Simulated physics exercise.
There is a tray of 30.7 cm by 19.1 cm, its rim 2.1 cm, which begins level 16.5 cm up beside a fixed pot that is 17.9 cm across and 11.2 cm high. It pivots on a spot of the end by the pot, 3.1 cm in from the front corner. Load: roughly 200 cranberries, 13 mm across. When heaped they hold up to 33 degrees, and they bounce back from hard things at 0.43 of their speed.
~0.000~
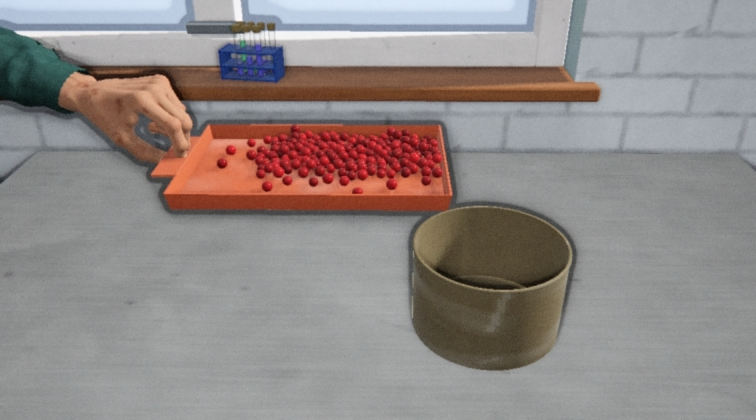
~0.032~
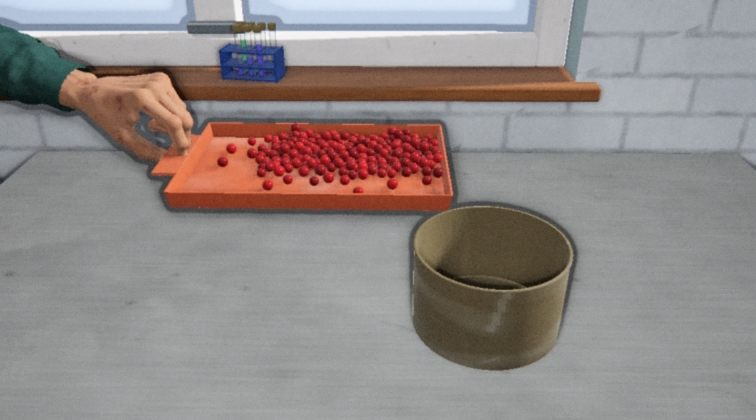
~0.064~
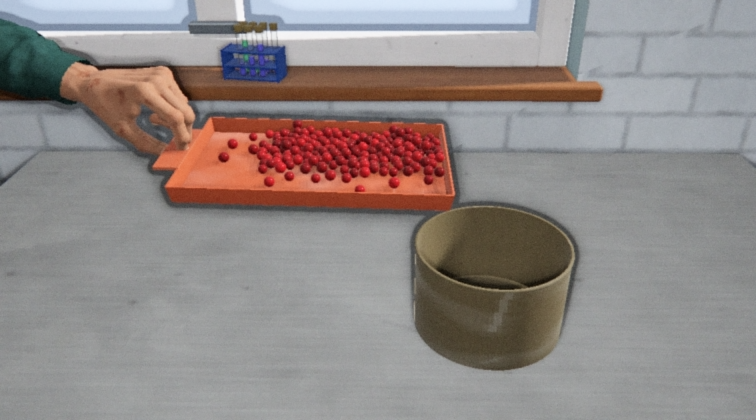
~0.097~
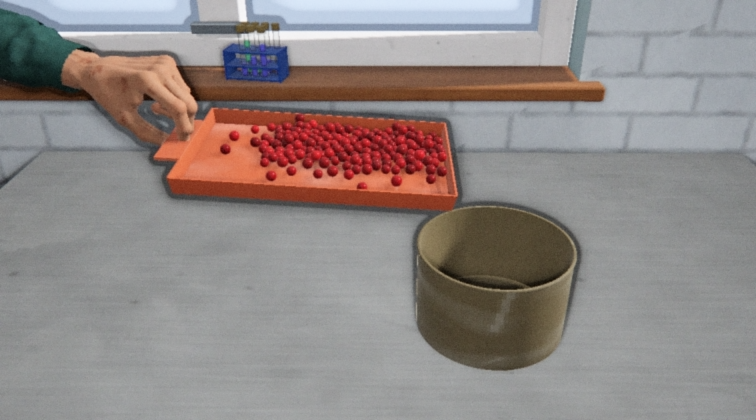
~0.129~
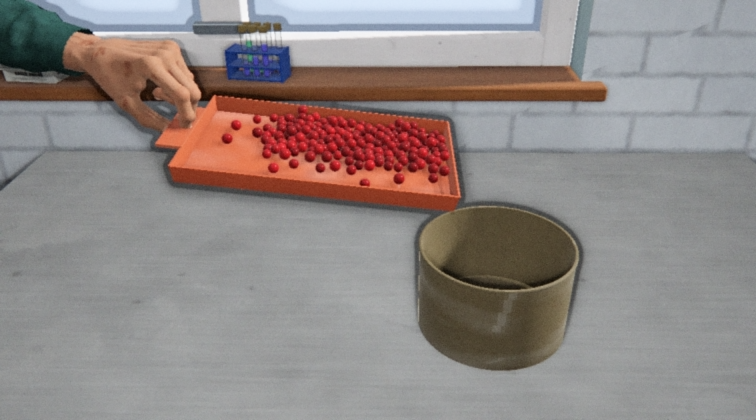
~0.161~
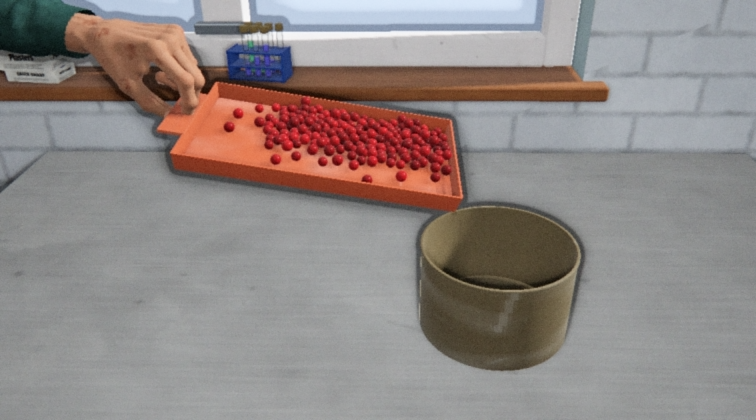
To begin with, a hand holds the left end of an orange tray of red cranberries, lying level on a grey table behind a round, brownish pot. The hand then raises that end, gently tilting the tray down toward the right, while the berries stay clustered mostly toward the right side.
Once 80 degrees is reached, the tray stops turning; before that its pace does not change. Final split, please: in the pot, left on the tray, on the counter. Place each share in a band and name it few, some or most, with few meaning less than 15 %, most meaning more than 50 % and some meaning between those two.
In the end: Pot most, left on the tray some, counter few.
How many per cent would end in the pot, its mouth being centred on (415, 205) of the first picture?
Roughly 0 percent would end up there.
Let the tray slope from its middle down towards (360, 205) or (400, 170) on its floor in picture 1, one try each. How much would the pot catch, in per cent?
Roughly 60 per cent on the first try and 25 per cent on the second.
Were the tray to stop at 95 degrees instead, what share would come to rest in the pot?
In that case some 85 per cent.
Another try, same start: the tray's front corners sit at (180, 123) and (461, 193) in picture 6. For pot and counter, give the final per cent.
Split: Pot = 25, counter = 50.
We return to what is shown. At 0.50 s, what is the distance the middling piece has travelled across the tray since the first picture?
3 cm.
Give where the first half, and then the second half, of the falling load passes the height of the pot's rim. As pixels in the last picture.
Roughly (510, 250) to start, and after that (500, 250).
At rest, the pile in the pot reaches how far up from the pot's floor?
Roughly 2.5 cm.
After 0.50 s, tilt 45 degrees; the tray holds 100 %, the pot 0 %.
Then, at 0.72 s, tilt 67 degrees; the tray holds 95 %, the pot 0 %.
Then, at 1.06 s, tilt 80 degrees; the tray holds 65 %, the pot 30 %.
By 2.3 s all is still; pot 65 %, tray 30 %, counter 5 %.
